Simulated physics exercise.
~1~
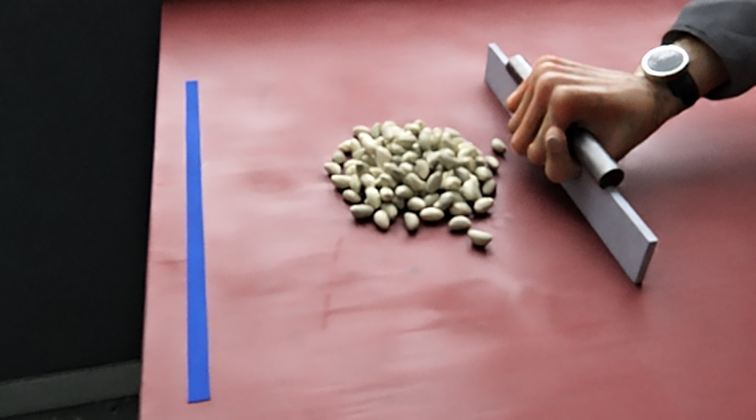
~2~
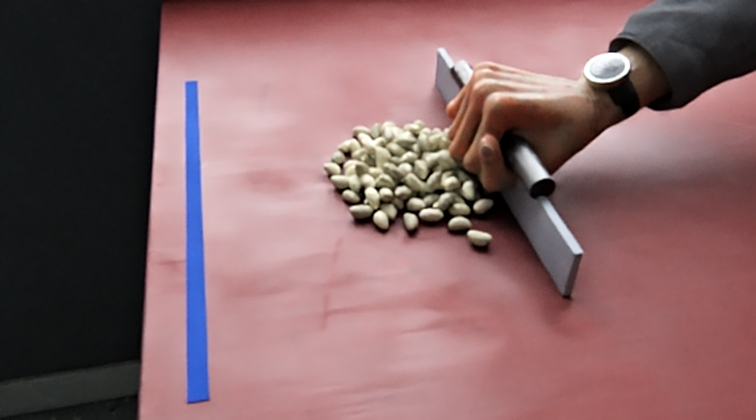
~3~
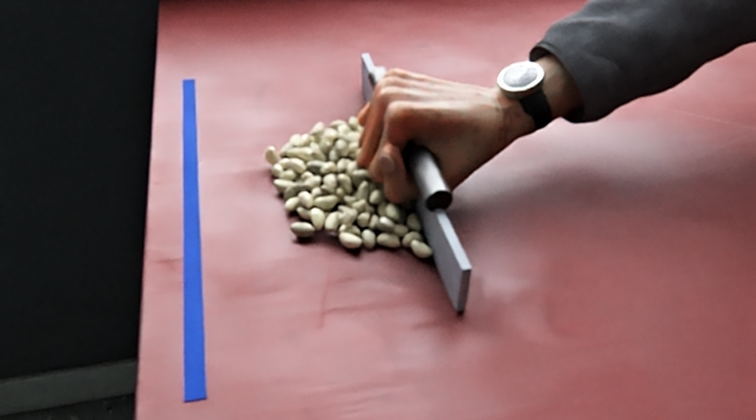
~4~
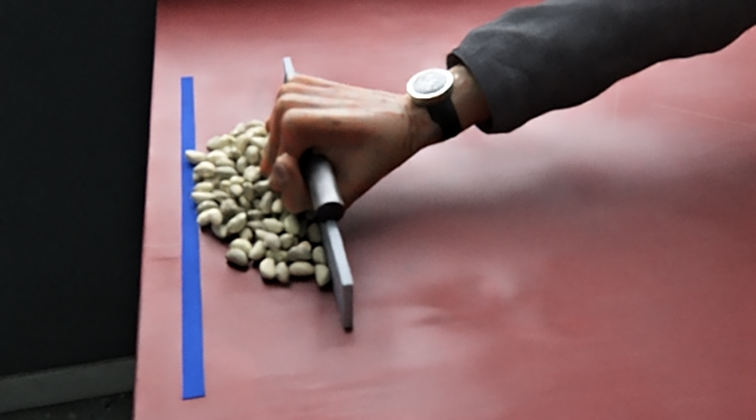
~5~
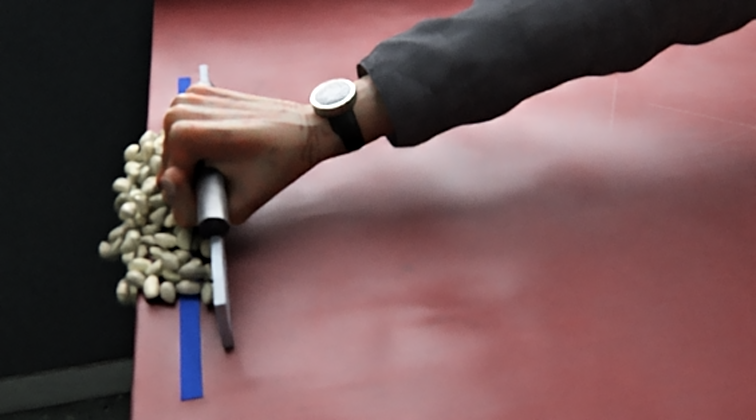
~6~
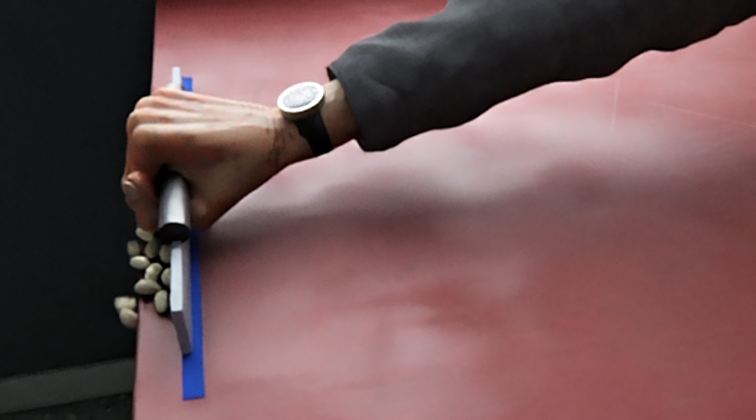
A hand gripping the dark handle of a long grey scraper, with a round watch on its wrist and a dark sleeve behind, works across a reddish tabletop seen from above at a slight sway. A heap of pale, bean-like pieces sits near the middle, with a strip of blue tape upright near the left edge and darkness beyond. The blade slides left, meets the heap and pushes it along toward the tape. The pieces cross the tape and begin spilling past the edge. The scraper ends at the tape, most of the heap gone over, only a small cluster visible beside the blade.
